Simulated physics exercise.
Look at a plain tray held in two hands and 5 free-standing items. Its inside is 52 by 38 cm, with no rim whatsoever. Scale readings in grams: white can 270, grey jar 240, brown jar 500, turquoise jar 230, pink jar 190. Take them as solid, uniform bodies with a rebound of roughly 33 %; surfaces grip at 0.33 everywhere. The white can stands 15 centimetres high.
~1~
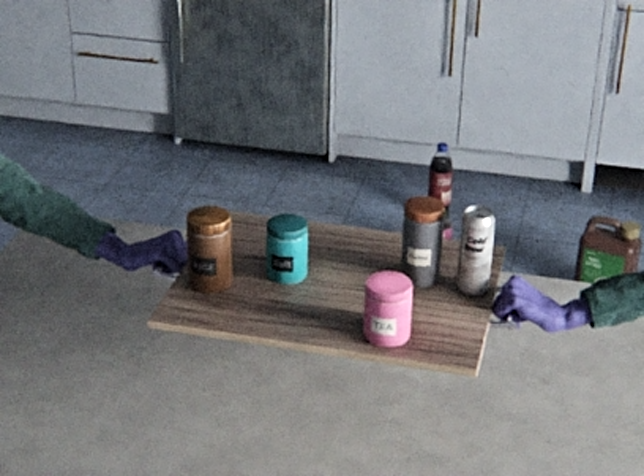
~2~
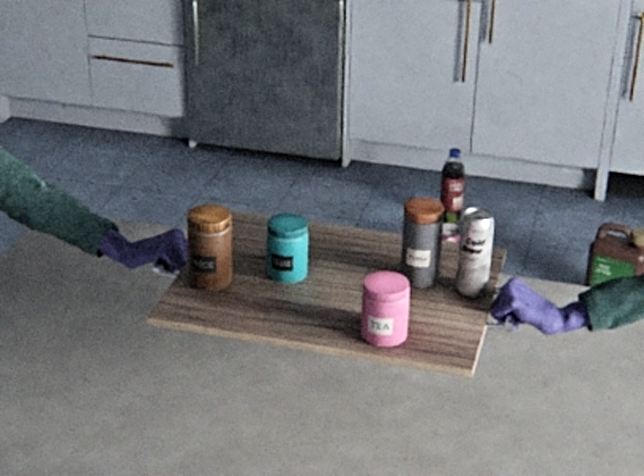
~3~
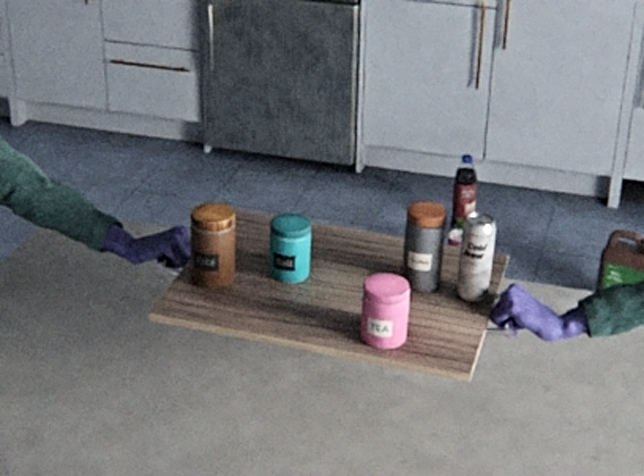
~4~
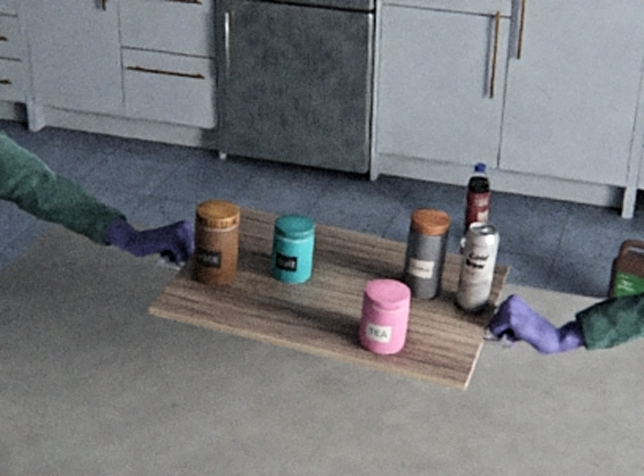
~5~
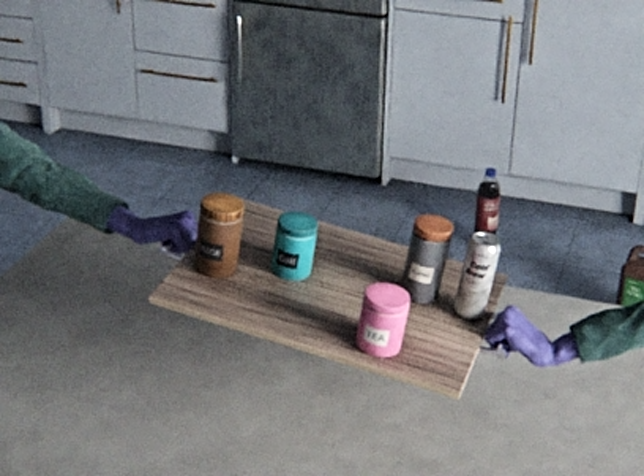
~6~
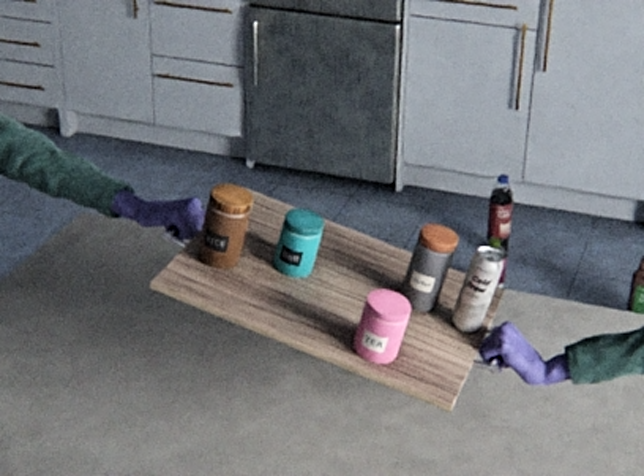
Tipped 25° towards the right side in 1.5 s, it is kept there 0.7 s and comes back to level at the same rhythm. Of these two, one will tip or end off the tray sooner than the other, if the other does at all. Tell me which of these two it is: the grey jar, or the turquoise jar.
Of the two, it is the former.
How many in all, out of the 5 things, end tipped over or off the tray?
In all, 5.
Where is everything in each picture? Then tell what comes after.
In the first frame, tray level; grey jar (422, 242); turquoise jar (287, 249).
In the second frame, tray level; pink jar (385, 309); white can (474, 253).
In the third frame, tilt 1°, right edge down; brown jar (213, 246); pink jar (385, 311).
In the fourth frame, tilt 4°, right edge down; white can (477, 268); brown jar (216, 243).
In the fifth frame, tilt 7°, right edge down; pink jar (382, 320); white can (477, 277).
In the sixth frame, tilt 13°, right edge down; grey jar (428, 268); turquoise jar (298, 243).
Then, 0.80 s after the last picture, tilt 25°, right edge down; white can now off the tray; grey jar slid 13 cm near (494, 324); turquoise jar slid 13 cm near (373, 278).
Then, 1.10 s after the last picture, tilt 25°, right edge down; grey jar and pink jar now off the tray; turquoise jar slid 35 cm near (482, 346); brown jar slid 37 cm.
Then, 1.50 s after the last picture, tilt 25°, right edge down; brown jar and turquoise jar now off the tray.
Then, 2.30 s after the last picture, tilt 9°, right edge down.
At rest, off the tray, white can, grey jar, brown jar, turquoise jar and pink jar. Seen from the same camera at the end, grey jar near (573, 307), turquoise jar near (618, 359). Grey jar went 0.82 s after the last picture; turquoise jar went 1.12 s after the last picture.
